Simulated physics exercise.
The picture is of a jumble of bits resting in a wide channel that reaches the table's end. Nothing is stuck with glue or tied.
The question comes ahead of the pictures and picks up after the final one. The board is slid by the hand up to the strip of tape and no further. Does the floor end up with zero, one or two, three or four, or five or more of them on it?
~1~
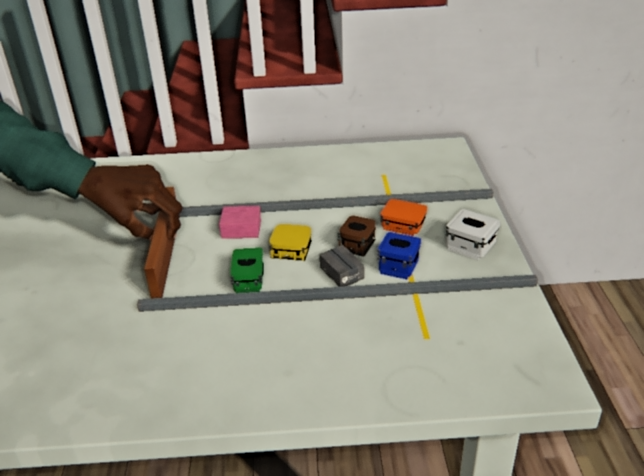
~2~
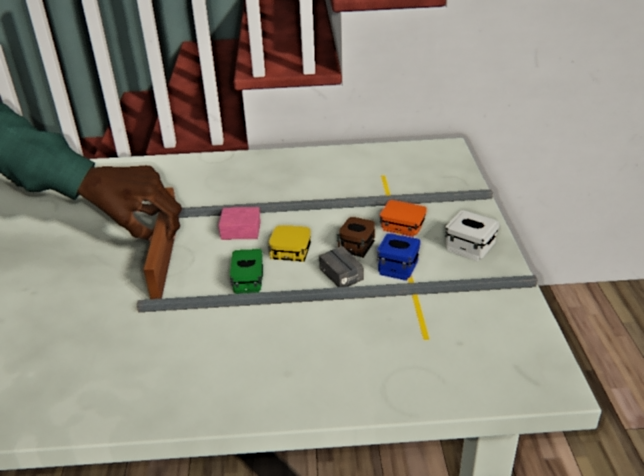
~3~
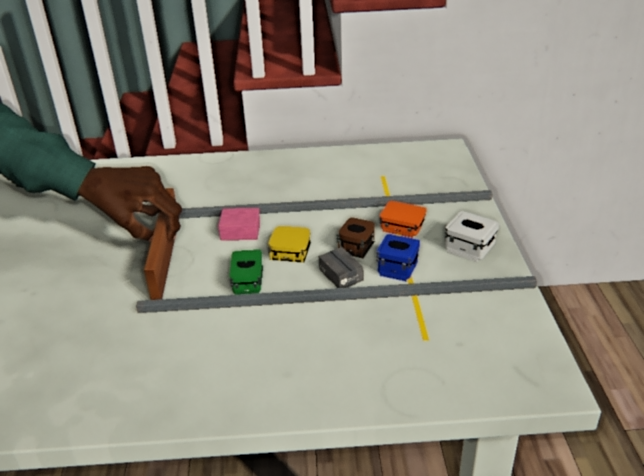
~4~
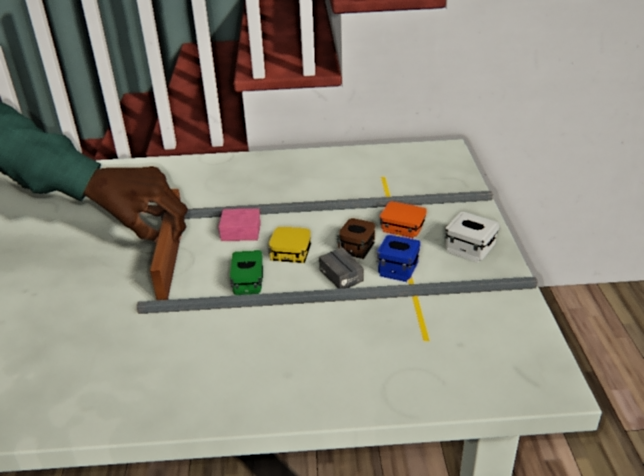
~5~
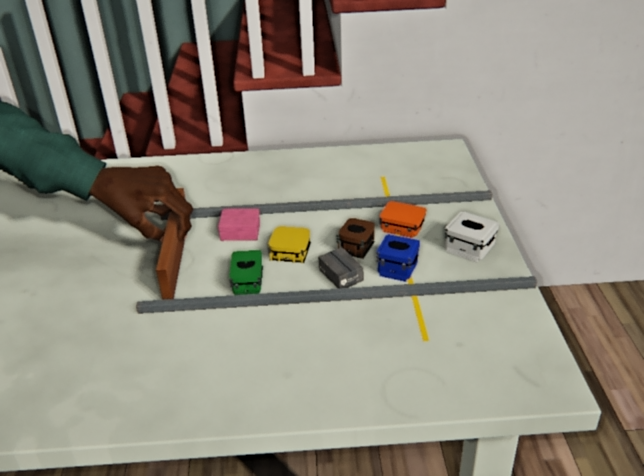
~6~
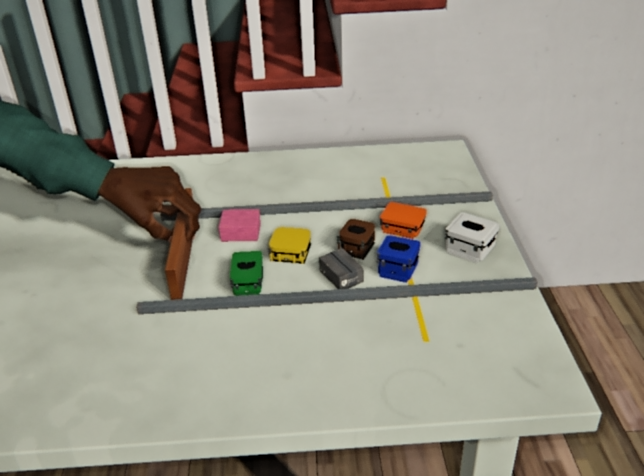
Lost: Not one.
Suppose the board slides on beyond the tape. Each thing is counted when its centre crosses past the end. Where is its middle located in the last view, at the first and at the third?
At the first moment about (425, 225), at the next about (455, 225).
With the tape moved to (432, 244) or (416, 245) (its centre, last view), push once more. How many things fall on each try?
Try 1: 1; try 2: 0.
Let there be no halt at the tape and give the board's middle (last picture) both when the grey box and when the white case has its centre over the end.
The middle is at (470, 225) when it's the grey box, and at (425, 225) when it's the white case.
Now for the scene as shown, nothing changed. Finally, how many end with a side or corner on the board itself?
It ends up touching 3.
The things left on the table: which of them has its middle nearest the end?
Closest in the end is the white case.
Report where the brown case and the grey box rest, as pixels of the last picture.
The first sits around (451, 233), while the other sits around (452, 267).
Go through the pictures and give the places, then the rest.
In the first frame, white case (472, 234); orange case (404, 218); blue case (399, 255); board (164, 241); tape (402, 243).
In the second frame, orange case (403, 219); yellow case (291, 244).
In the third frame, blue case (398, 257); brown case (357, 238).
In the fourth frame, white case (472, 236); green case (248, 274).
In the fifth frame, orange case (403, 220); pink block (240, 225).
In the sixth frame, white case (472, 237); orange case (403, 221); blue case (399, 258); board (182, 242); tape (401, 246).
A little later, none off yet; white case at rest near (472, 237); orange case at rest near (403, 221); blue case at rest near (399, 258).
Next, none off yet; white case at rest near (472, 237); orange case at rest near (404, 220); blue case shifted a little near (416, 255).
When it is over, the number that fall off is zero.
